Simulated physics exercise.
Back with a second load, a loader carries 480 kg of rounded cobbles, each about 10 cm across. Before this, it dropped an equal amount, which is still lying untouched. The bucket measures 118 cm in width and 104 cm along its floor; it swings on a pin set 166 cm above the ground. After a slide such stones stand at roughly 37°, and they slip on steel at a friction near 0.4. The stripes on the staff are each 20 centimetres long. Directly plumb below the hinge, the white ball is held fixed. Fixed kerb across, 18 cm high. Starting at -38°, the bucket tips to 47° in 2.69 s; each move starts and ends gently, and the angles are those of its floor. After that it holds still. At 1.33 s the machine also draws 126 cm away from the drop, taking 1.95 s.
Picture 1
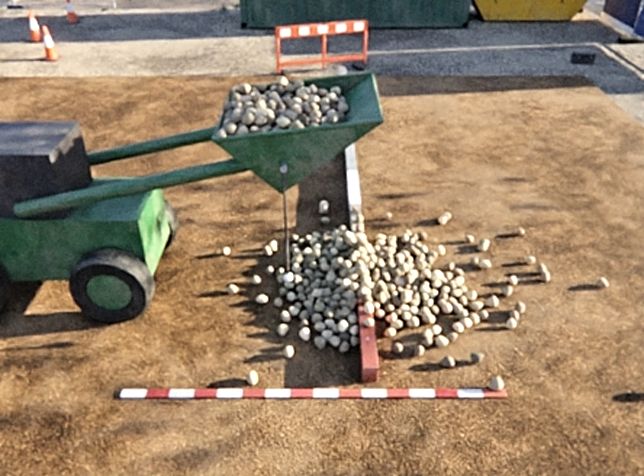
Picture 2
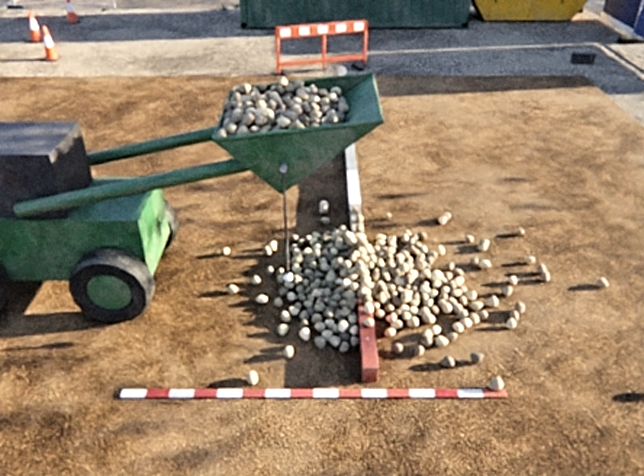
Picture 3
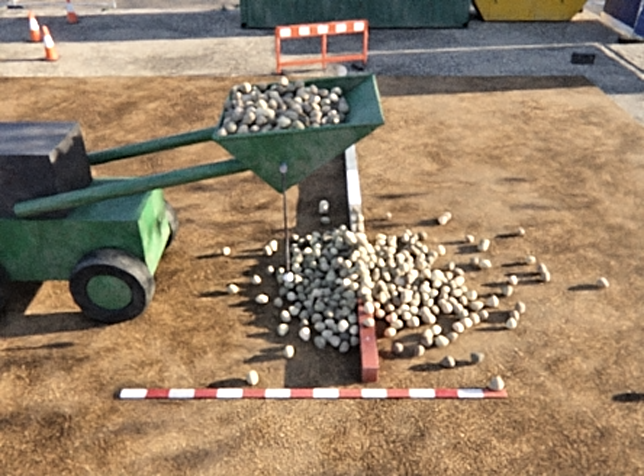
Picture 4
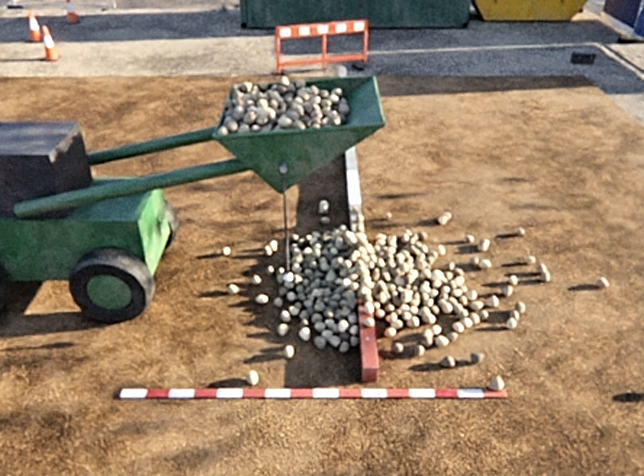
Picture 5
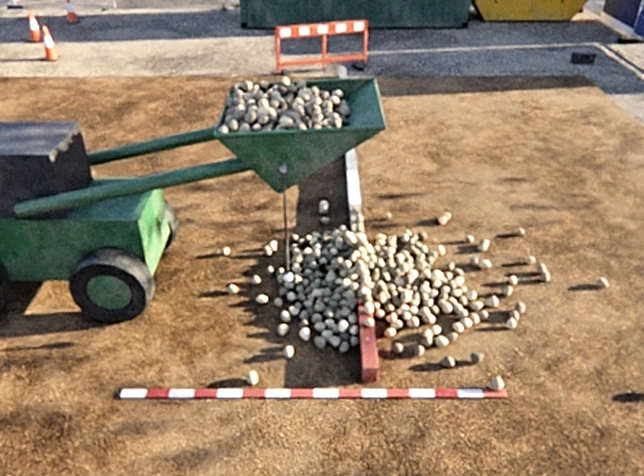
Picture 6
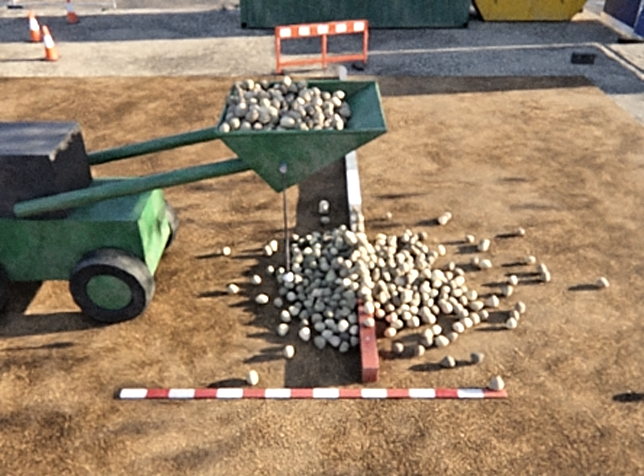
The clip opens on a green loader at left holding a bucket of rounded stones above a pile spread across a kerb, with a red-and-white striped staff in front. The bucket barely moves at first, then tilts very slightly, its right lip dipping a little, while the stones below lie still.
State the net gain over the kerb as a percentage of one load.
21 %.
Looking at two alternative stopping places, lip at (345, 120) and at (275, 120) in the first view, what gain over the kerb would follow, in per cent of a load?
Near 5 per cent from the first place, 0 from the second.
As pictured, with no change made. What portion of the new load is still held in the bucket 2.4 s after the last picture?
About 0 percent is still in there.
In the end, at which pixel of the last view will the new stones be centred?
They end up centred around (321, 272).
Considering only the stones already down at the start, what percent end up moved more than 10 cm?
Close to 5 per cent.
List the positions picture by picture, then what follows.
In the first frame, the bucket is at -38°, its lip at (383, 121); the top of the load is at (279, 91). The earlier load is highest near (358, 267), 25 cm above ground level, 55 % on this side of the kerb, 46 % over the kerb.
In the second frame, the bucket is at -38°, its lip at (384, 121); the top of the load is at (267, 92).
In the third frame, lip at (384, 122), floor tilted -37°, highest stones at (267, 92).
In the fourth frame, the bucket is at -36°, its lip at (385, 124); the top of the load is at (262, 92).
In the fifth frame, the bucket is at -34°, its lip at (386, 127); the top of the load is at (263, 91).
In the sixth frame, the bucket is at -32°, its lip at (387, 131); the top of the load is at (257, 90).
Then, 1.6 s after the last picture the floor is at 34°; in per cent of one load, 61 in the bucket, 89 on this side of the kerb, 51 over the kerb; the foremost stones are at (570, 280).
Then, 2.4 s after the last picture the floor is at 47°; in per cent of one load, 0 in the bucket, 135 on this side of the kerb, 67 over the kerb; the foremost stones are at (570, 280).
Then, 3.3 s after the last picture the floor is at 47°; in per cent of one load, 0 in the bucket, 134 on this side of the kerb, 67 over the kerb; the foremost stones are at (569, 276).
Then, 6.2 s after the last picture the floor is at 47°; in per cent of one load, 0 in the bucket, 134 on this side of the kerb, 67 over the kerb; the foremost stones are at (569, 276). Net gain over the kerb, 21.
